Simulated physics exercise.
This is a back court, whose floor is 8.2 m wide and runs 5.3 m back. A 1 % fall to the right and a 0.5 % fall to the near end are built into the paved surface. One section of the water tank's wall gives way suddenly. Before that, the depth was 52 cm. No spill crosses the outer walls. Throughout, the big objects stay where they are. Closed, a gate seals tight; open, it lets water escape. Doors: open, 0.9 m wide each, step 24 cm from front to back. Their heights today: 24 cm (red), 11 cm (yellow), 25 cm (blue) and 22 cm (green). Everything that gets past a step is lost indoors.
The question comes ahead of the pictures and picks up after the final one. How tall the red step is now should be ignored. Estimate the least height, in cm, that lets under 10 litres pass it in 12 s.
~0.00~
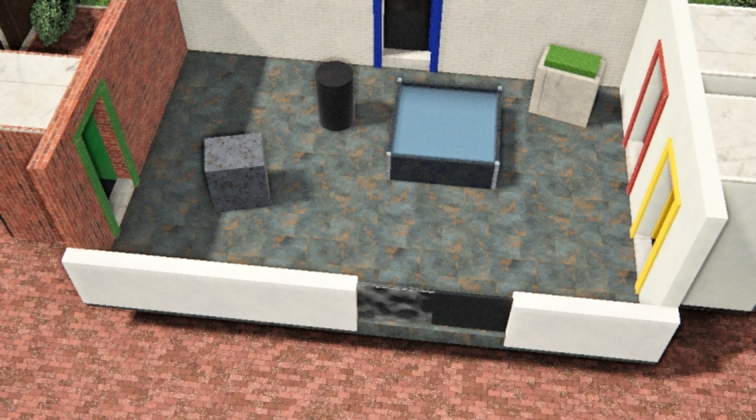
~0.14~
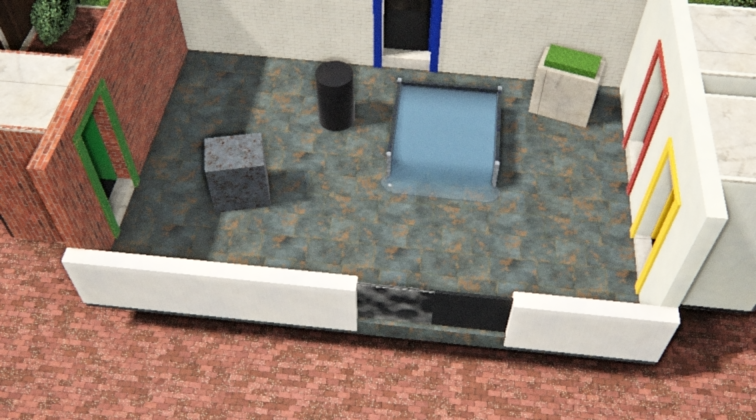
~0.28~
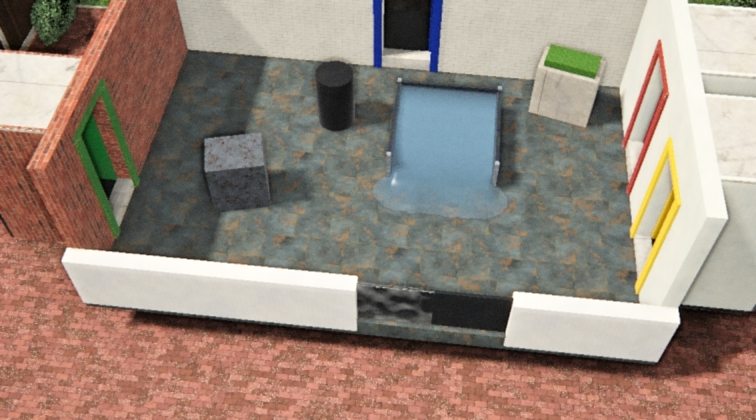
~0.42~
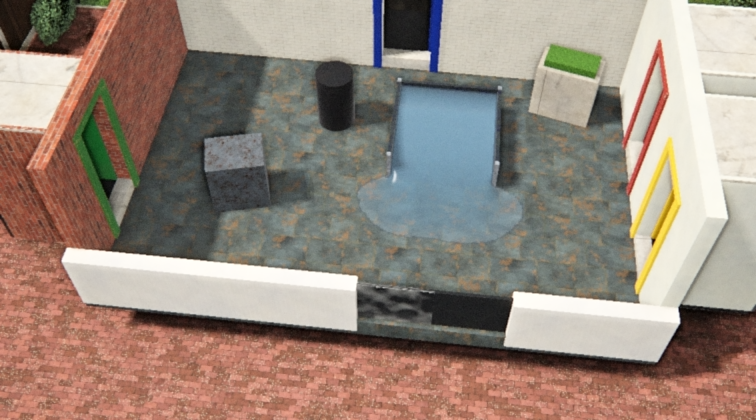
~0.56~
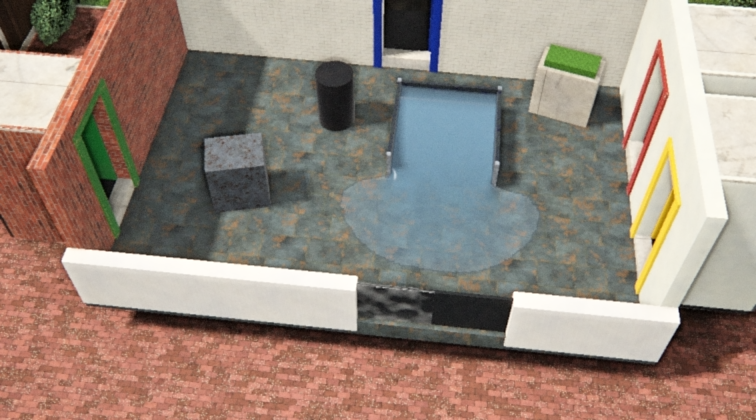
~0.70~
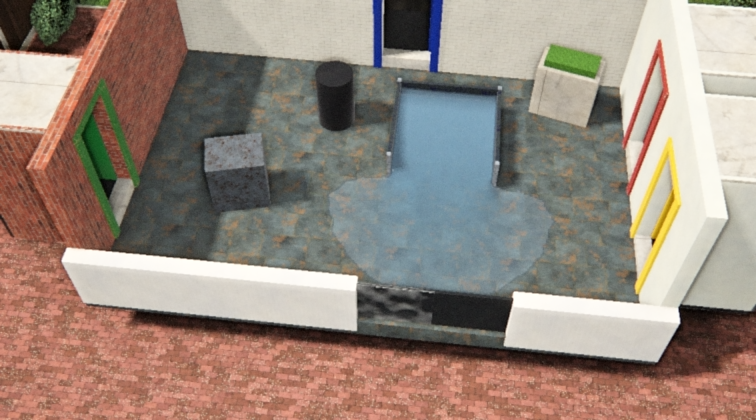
I would say 5.5 cm.
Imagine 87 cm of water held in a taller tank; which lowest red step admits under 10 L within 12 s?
8.5 cm.
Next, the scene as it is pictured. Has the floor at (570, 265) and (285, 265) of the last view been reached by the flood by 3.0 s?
Taking them in turn, they come out submerged and submerged.
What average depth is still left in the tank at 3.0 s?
Near 10 cm, averaged.
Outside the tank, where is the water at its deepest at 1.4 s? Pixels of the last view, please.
Look close to (429, 315).
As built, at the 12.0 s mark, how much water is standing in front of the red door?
About 8.0 centimetres deep.
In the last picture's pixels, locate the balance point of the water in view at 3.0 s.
My guess is close to (441, 252).
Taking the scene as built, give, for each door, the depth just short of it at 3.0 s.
Lab note, depth in cm: Red 0; yellow 11; blue 0; green 0.
After 1.4 s water covers 25 % of the floor, deepest (29 cm) near (429, 315); it has not reached the red door.
After 3.0 s water covers 35 % of the floor, deepest (30 cm) near (637, 337); it has not reached the red door.
After 12.0 s water covers 95 % of the floor, deepest (8 cm) near (627, 220); 8 cm at the red door, 0 litres in over its 24 cm step.
At the red door as built, the water arrived by 3.6 s and peaked near 9 cm at 10.6 s.
Run again over the same 12 s with other heights there, 12 litres in over 5 cm, 7 litres over 6 cm. The limit of 10 litres is kept from about 5.5 cm up.
